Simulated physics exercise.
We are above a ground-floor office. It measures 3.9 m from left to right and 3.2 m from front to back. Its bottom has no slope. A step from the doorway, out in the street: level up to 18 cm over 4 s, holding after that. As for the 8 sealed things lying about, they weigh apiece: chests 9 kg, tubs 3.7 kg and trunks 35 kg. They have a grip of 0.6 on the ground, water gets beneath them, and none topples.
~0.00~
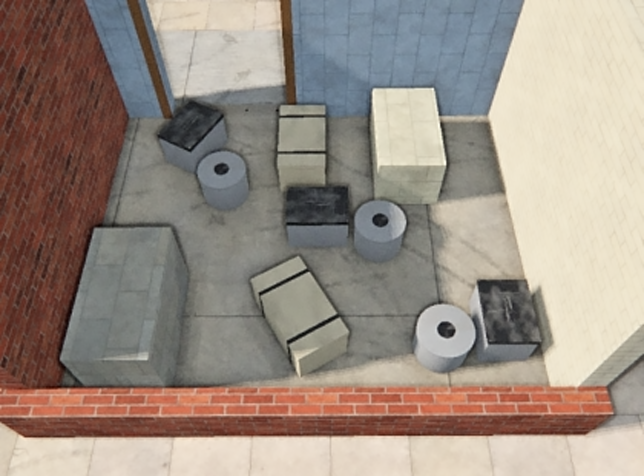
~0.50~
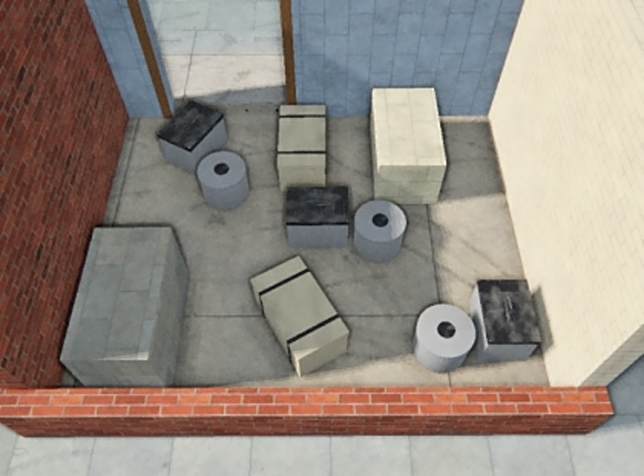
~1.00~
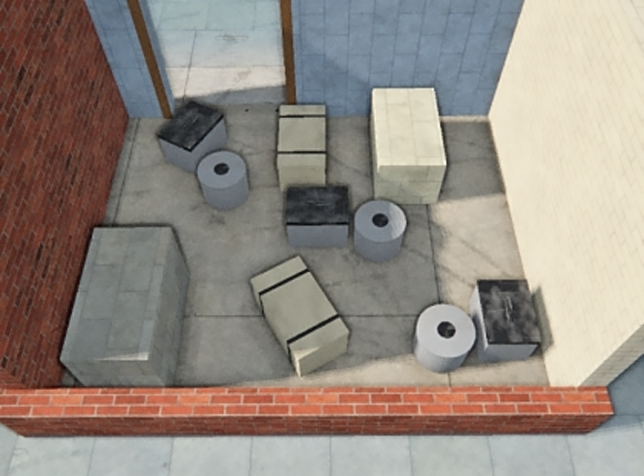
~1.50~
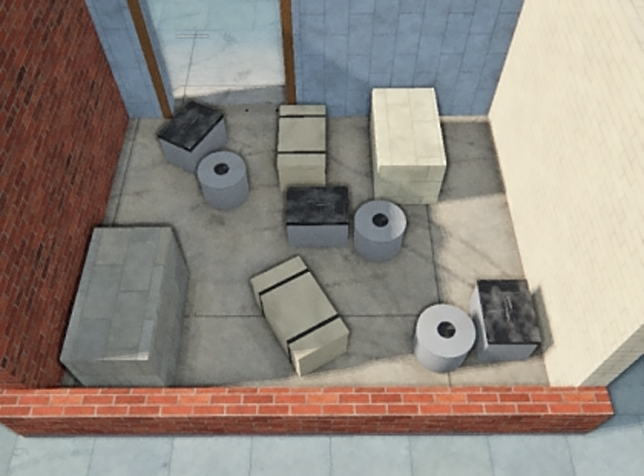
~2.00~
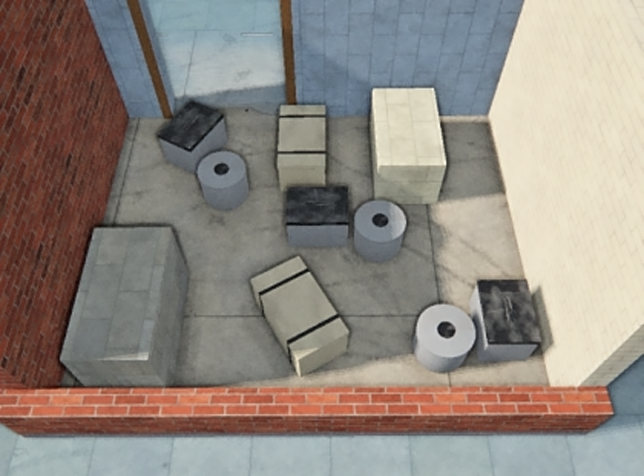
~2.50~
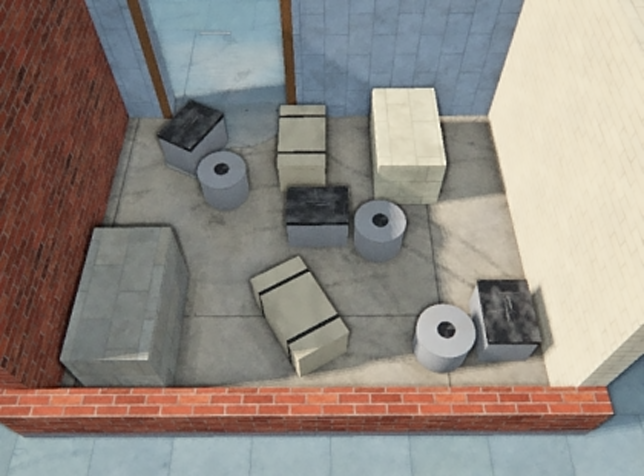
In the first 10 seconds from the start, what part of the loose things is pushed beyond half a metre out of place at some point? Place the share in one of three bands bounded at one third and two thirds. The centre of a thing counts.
It goes in the band one third to two thirds.
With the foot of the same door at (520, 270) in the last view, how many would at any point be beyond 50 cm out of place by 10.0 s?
Count: 6.
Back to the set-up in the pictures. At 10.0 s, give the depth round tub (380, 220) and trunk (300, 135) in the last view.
About 7 and 6 cm.
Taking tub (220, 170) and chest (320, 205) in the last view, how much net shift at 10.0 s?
One is off by 200 cm, the other by 30 cm, in the order asked.
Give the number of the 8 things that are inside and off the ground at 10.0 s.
Tally: 5 of them.
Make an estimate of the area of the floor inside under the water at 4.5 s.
Around 4.0 m2 of it.
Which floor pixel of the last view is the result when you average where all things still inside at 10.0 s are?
(362, 261).
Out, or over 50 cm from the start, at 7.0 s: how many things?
Answer: 2.
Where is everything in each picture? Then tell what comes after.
The first picture shows a chest at (318, 204), on the bottom; a tub at (222, 169) rests on the ground; 0.0 m2 under water; 0 of 8 have shifted.
The second picture shows a chest at (318, 204), on the bottom; a tub at (222, 169) rests on the ground; water covers 0.0 m2; 0 of 8 have shifted.
The third picture shows a chest at (318, 204), on the bottom; a tub at (222, 169) rests on the ground; 0.0 m2 under water; 0 of 8 have shifted.
The fourth picture shows a chest at (318, 204), on the bottom; a tub at (222, 169) rests on the ground; water covers 0.0 m2; 0 of 8 have shifted.
The fifth picture shows a chest at (318, 204), on the bottom; a tub at (222, 169), on the bottom; water covers 0.0 m2; 0 of 8 have shifted.
The sixth picture shows a chest at (318, 204), on the bottom; a tub at (222, 169), on the bottom; 0.3 m2 under water; 0 of 8 have shifted.
After 3.5 s 0 of 8 are over 50 cm from their spots; 0 afloat.
After 4.5 s 2 of 8 are over 50 cm from their spots; 0 afloat.
After 7.0 s 2 of 8 are over 50 cm from their spots; 3 afloat.
After 10.0 s 4 of 8 are over 50 cm from their spots, and 4 have been at some point; 5 afloat.
